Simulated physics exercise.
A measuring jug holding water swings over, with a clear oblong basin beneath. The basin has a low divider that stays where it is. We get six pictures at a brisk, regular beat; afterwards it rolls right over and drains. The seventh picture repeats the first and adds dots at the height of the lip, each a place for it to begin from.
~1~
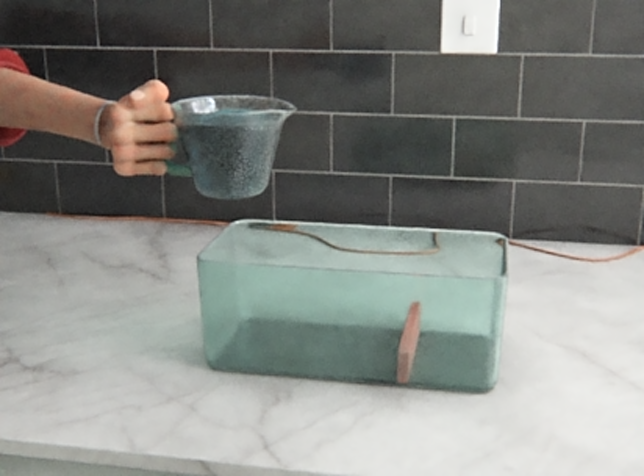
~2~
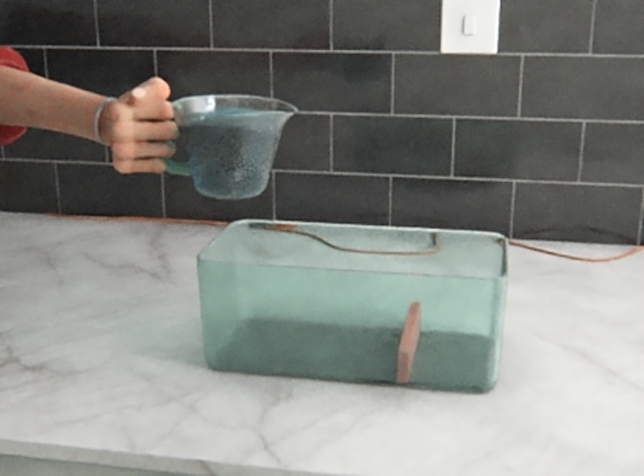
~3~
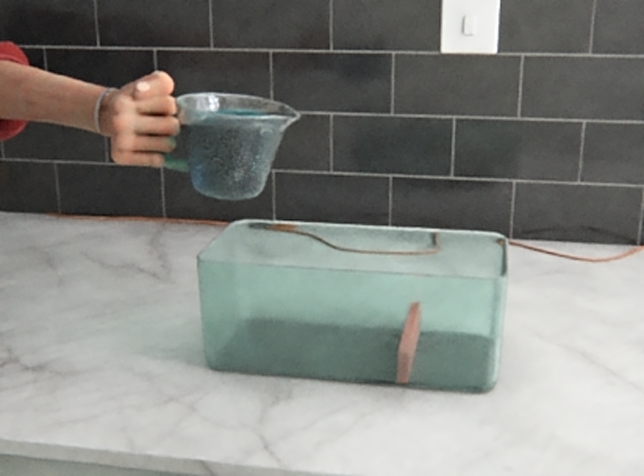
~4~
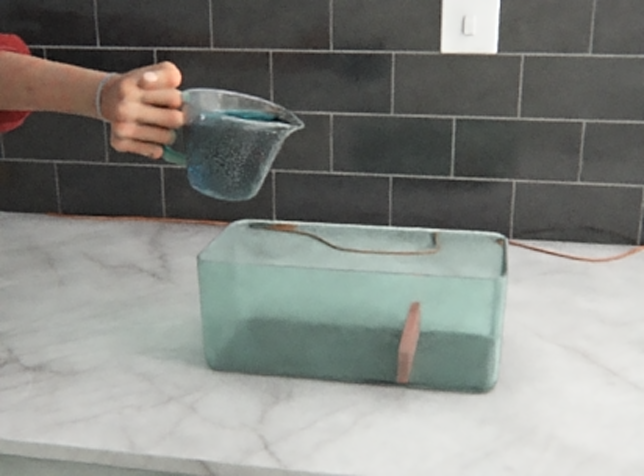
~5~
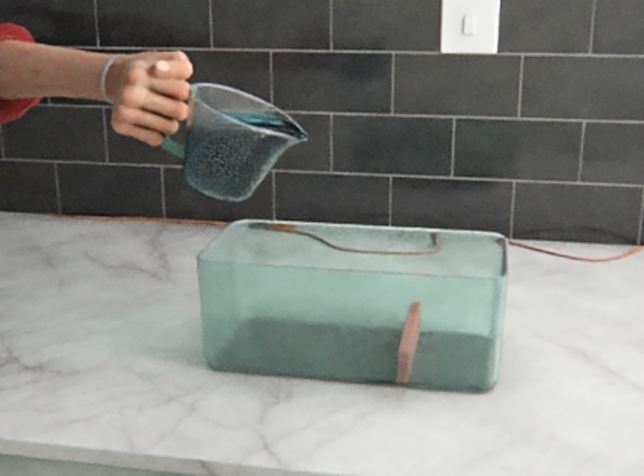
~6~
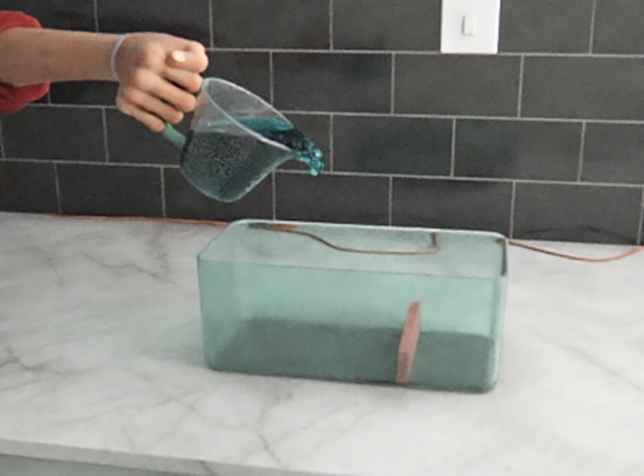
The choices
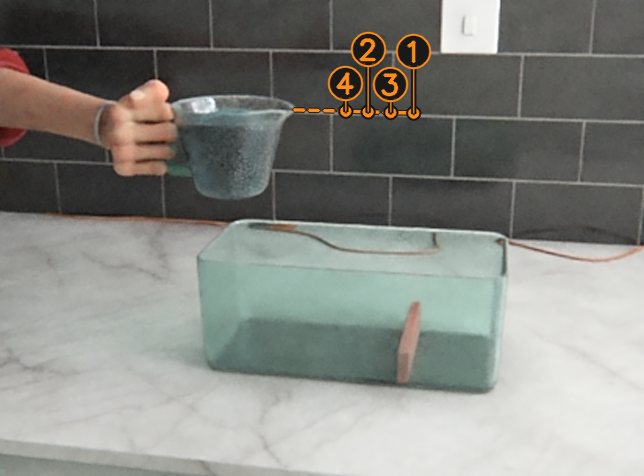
A hand holding a clear jug of bluish water moved slightly right above a clear oblong basin on a marble counter, tilting the jug steadily rightward until some water came over its lip.
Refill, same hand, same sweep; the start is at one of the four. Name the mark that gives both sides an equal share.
2 beats the others.
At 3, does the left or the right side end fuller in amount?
The right one.
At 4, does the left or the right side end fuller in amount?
The left side.
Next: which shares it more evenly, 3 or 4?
It is 3.
In orange, 1 at (413, 113); 2 at (368, 111); 3 at (390, 112); 4 at (345, 111).
If 1 is chosen, about 33 % ends left of the wall and 66 % right of it.
If 2 is chosen, about 52 % ends left of the wall and 48 % right of it.
If 3 is chosen, about 32 % ends left of the wall and 67 % right of it.
If 4 is chosen, about 76 % ends left of the wall and 23 % right of it.
